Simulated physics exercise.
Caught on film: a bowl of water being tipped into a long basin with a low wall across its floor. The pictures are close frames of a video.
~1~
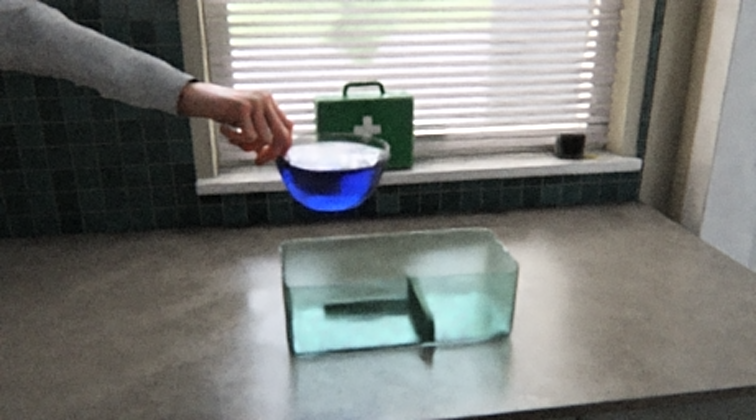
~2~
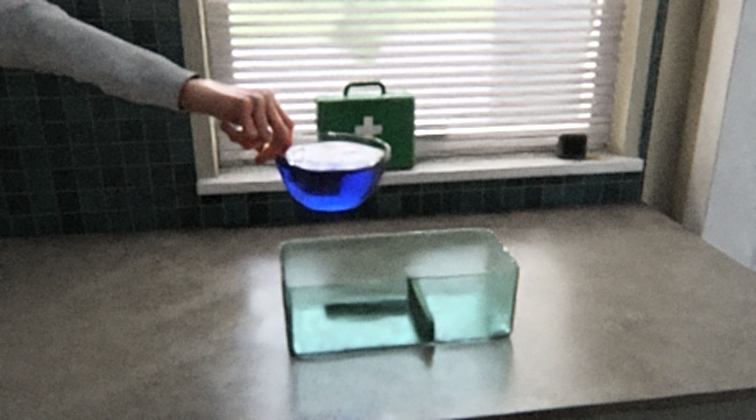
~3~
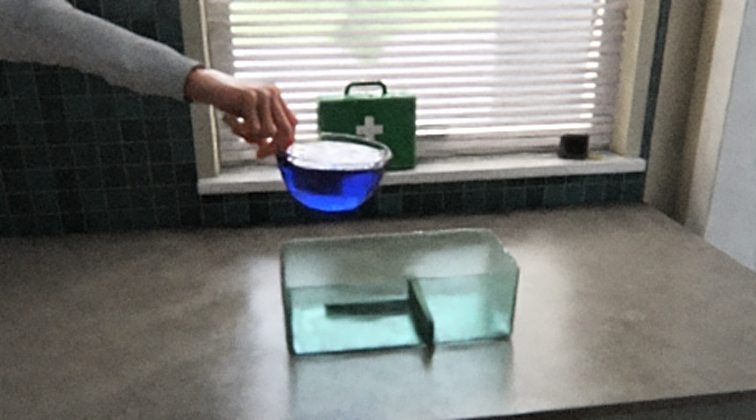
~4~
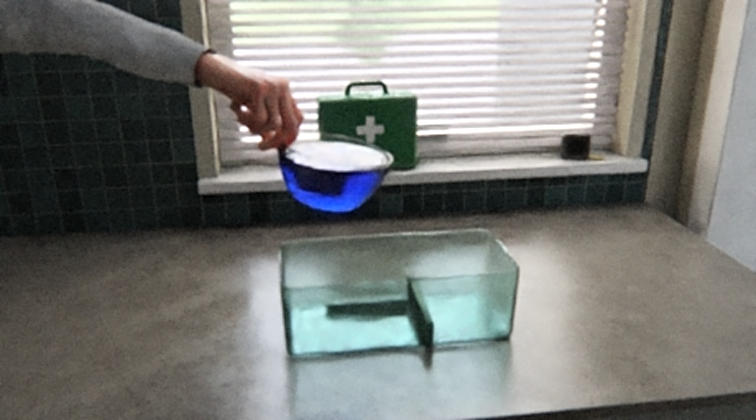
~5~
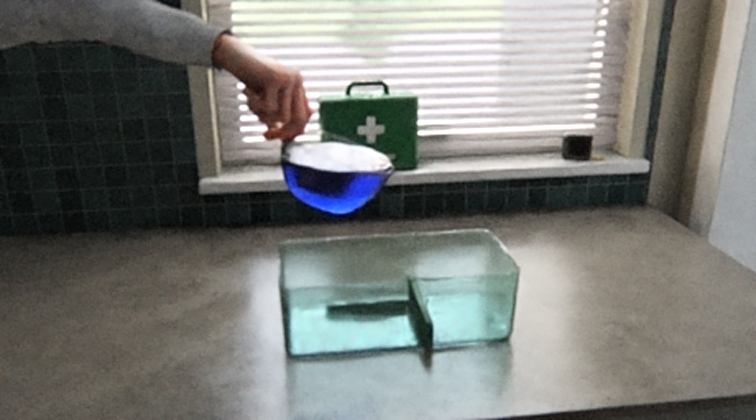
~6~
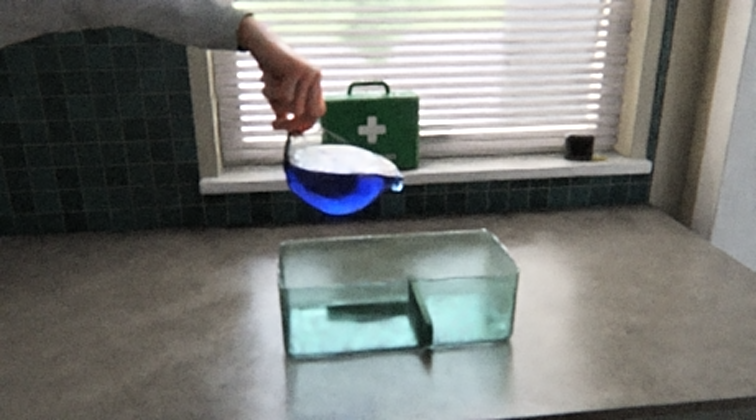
A hand reaching in from the left in a grey sleeve holds a glass bowl of vivid blue water above a grey countertop, seen from the front and slightly above. Below sits a long, pale green glass basin with a low wall across its floor, while a green first-aid case stands on the windowsill behind, before white blinds and dark tiles. The hand lifts and moves right, tilting the bowl rightward until blue water reaches over its lower edge.
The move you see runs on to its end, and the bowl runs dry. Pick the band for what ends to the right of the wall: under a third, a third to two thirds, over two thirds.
The share right of the wall is between a third and two thirds.
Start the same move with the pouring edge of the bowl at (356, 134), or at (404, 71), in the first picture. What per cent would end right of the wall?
Roughly 20 per cent, and 65 per cent.
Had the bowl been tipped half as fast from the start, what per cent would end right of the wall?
Close to 65 per cent.
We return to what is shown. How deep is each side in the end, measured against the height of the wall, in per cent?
Left about 40, right about 60.
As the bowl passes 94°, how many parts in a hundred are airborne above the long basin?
It comes to 30 per cent or so.
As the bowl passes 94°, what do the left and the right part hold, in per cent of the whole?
The left part 10 per cent, the right part 40.
A moment on, the bowl is tipped on its side and 15 per cent is still to pour, 12 is left of the wall and 42 right of it.
Next, the bowl is tipped right over and 0 per cent is still to pour, 46 is left of the wall and 49 right of it.
Then the bowl is tipped right over and 0 per cent is still to pour, 49 is left of the wall and 48 right of it.
Later the bowl is tipped right over and 0 per cent is still to pour, 50 is left of the wall and 48 right of it.
At rest 50 per cent lies left of the wall, 48 right of it and 2 outside.
